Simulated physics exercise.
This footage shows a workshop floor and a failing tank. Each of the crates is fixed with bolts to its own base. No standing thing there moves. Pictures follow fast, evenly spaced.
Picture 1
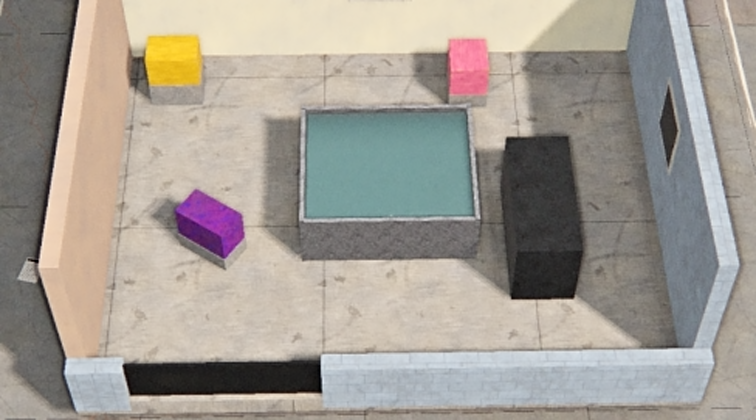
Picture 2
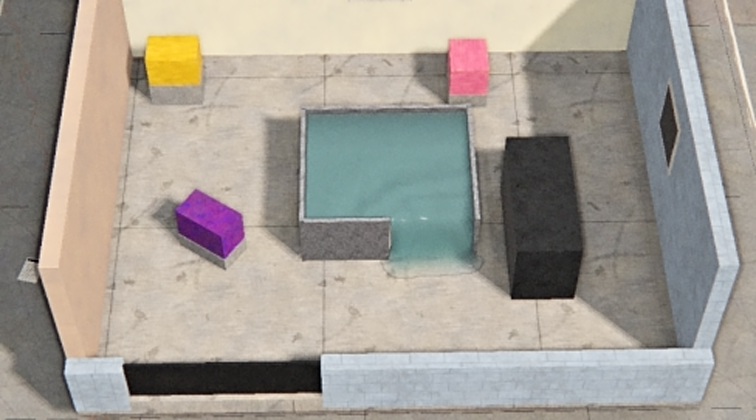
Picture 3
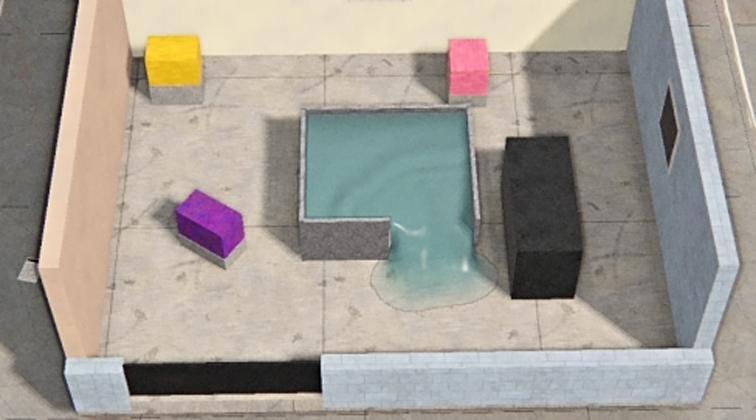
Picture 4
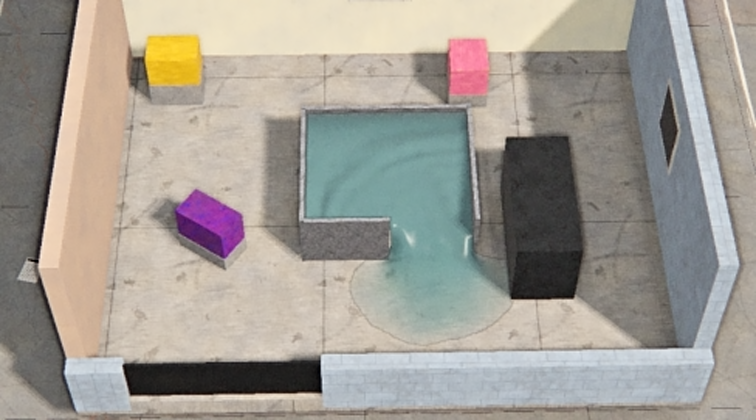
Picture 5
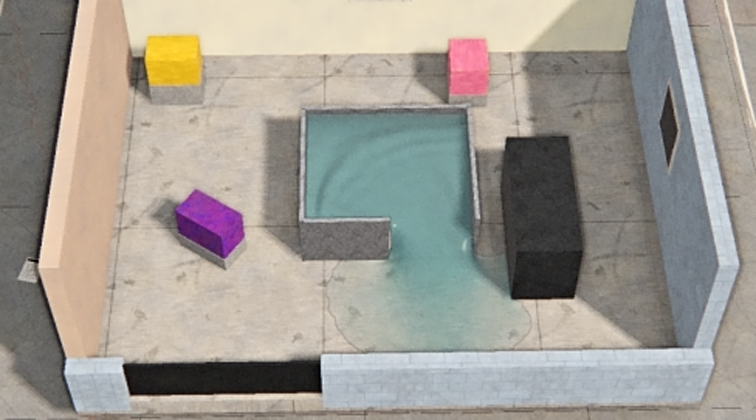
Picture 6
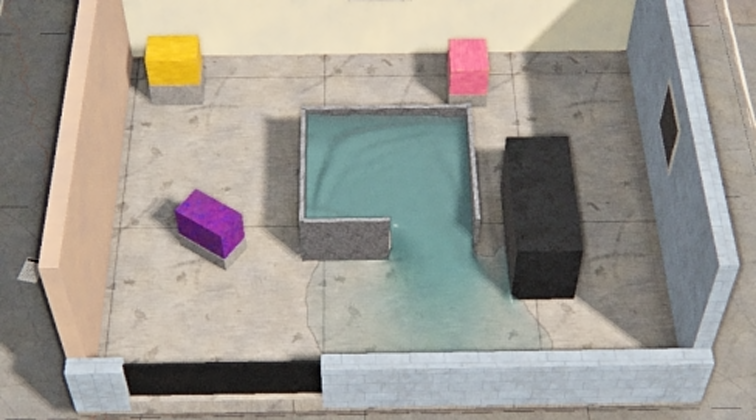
Workshop floor with a water tank opening at its front right corner, water pouring out and spreading across the floor toward the viewer.
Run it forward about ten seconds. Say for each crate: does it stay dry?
Yellow crate: Yes, it stays dry; purple crate: Yes, it stays dry; pink crate: Yes, it stays dry.
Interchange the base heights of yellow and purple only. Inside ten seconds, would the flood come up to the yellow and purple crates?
Yellow: Stays clear; purple: Stays clear.
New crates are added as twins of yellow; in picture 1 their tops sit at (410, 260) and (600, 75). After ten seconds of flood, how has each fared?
Going in order, the first does get wet and the second stays untouched.
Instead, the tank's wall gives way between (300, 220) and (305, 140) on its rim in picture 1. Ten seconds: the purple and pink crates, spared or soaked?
Well, the purple crate gets reached, and the pink crate is never reached as well.
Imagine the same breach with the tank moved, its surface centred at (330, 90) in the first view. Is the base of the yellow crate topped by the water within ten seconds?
Looking at yellow: It is never reached.
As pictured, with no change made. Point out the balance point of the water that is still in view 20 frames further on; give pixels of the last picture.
At roughly (413, 265).
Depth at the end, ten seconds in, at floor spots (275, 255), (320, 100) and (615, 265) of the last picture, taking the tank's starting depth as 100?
Approx. values, in order: 6 %, 16 %, 10 %.
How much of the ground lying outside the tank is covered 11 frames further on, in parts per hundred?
That works out at 30 %.
A moment on, water covers 20 % of the floor; the yellow crate not reached, the purple crate not reached, the pink crate not reached.
Next, water covers 30 % of the floor; the yellow crate not reached, the purple crate water round its plinth, the pink crate not reached.
Then, water covers 55 % of the floor; the yellow crate not reached, the purple crate water round its plinth, the pink crate water round its plinth.
Later, water covers 95 % of the floor; the yellow crate water round its plinth, the purple crate water round its plinth, the pink crate water round its plinth.
In the end, water covers 100 % of the floor; the yellow crate stayed above the water, the purple crate stayed above the water, the pink crate stayed above the water.
